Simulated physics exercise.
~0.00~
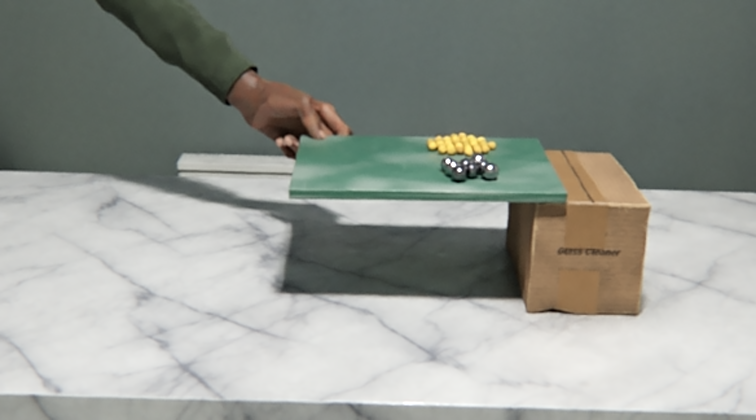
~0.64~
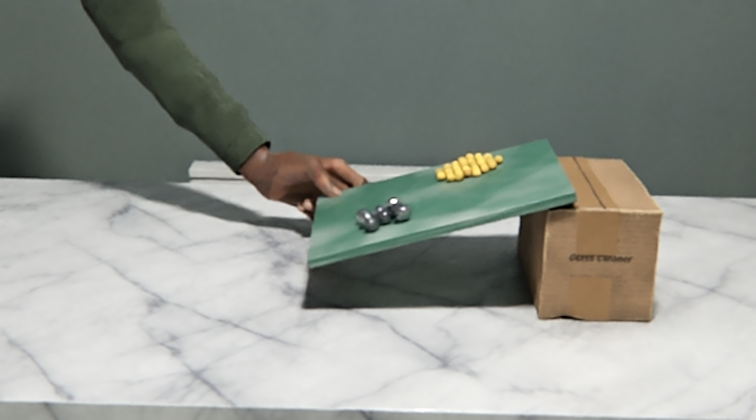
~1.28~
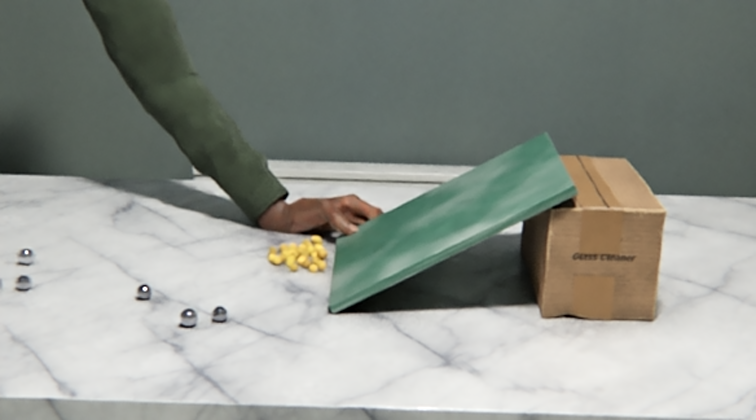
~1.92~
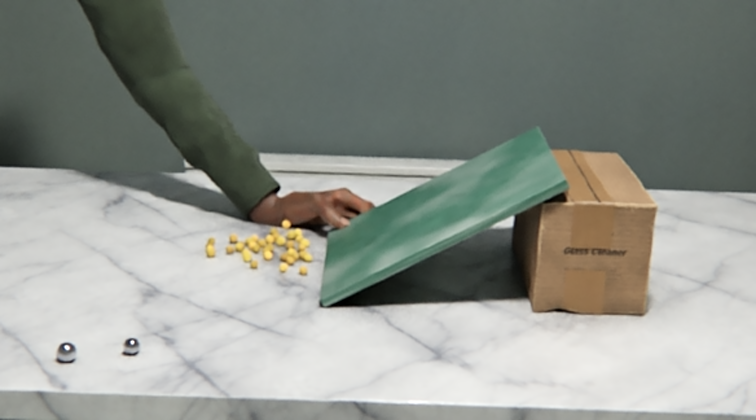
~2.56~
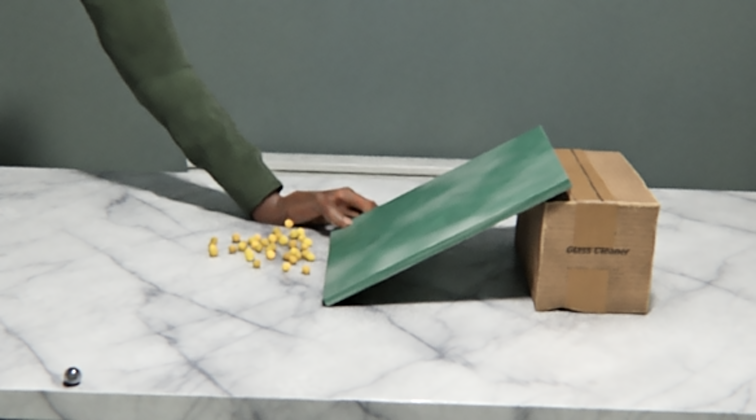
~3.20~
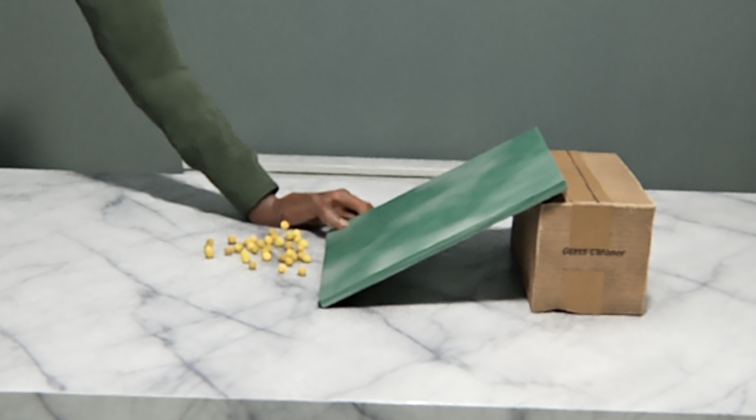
To begin with, a hand holds the left end of a green board level, its right end resting on a cardboard box, with a cluster of small yellow pieces behind a group of shiny metal balls. The hand lowers the free end, and the balls slide down the slope ahead of the yellow pieces. Once the board's edge reaches the marble table, the balls scatter far to the left while the yellow pieces gather at its foot. The yellow pieces spread slightly and stop nearby. The balls keep rolling until none remain in view, leaving the board tilted.
